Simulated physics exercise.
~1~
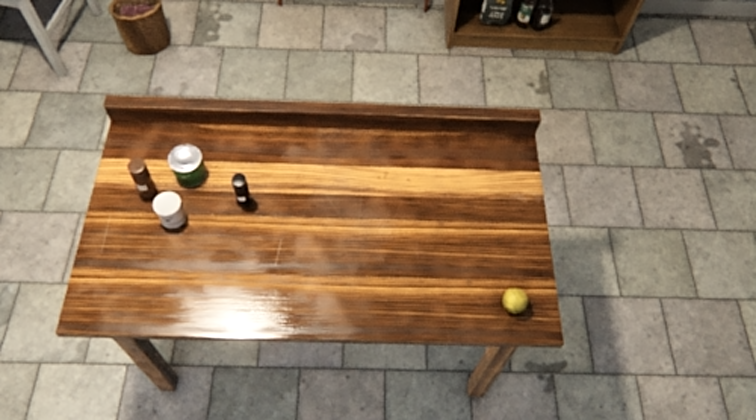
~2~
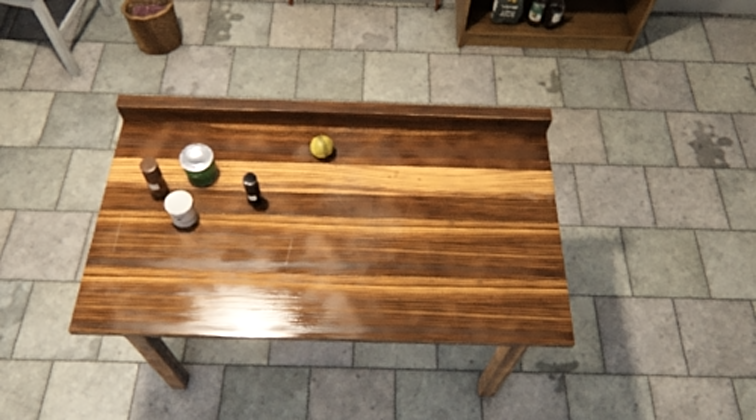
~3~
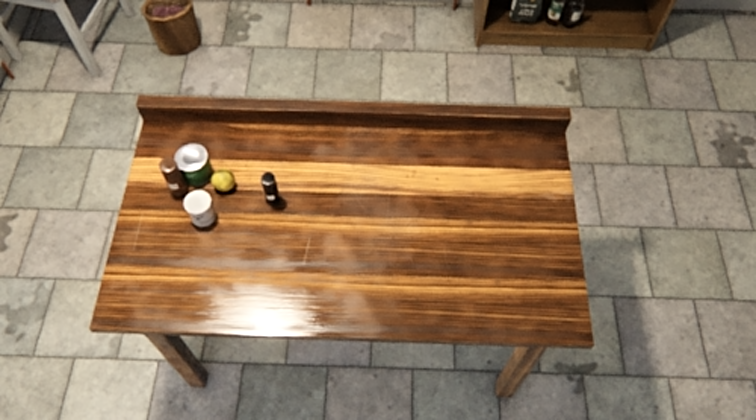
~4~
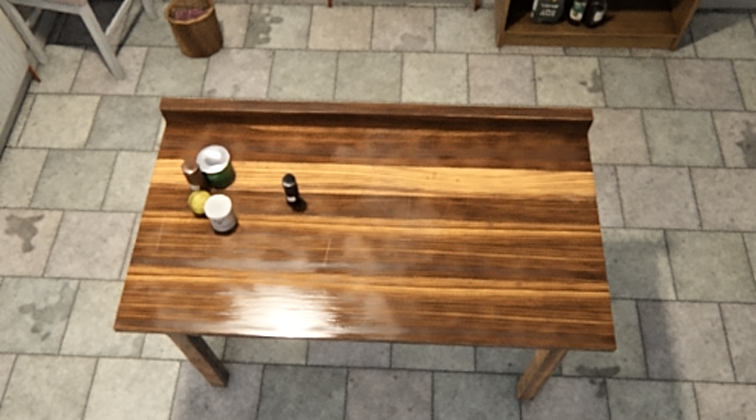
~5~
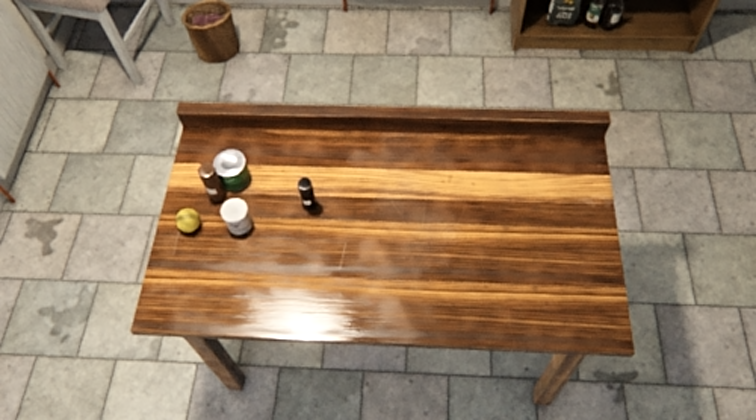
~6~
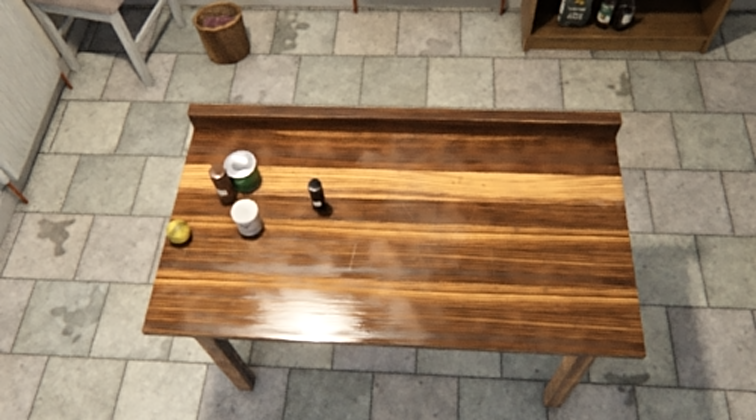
On a wooden table, a yellow ball rolls leftward past upright containers and stops near the left edge.
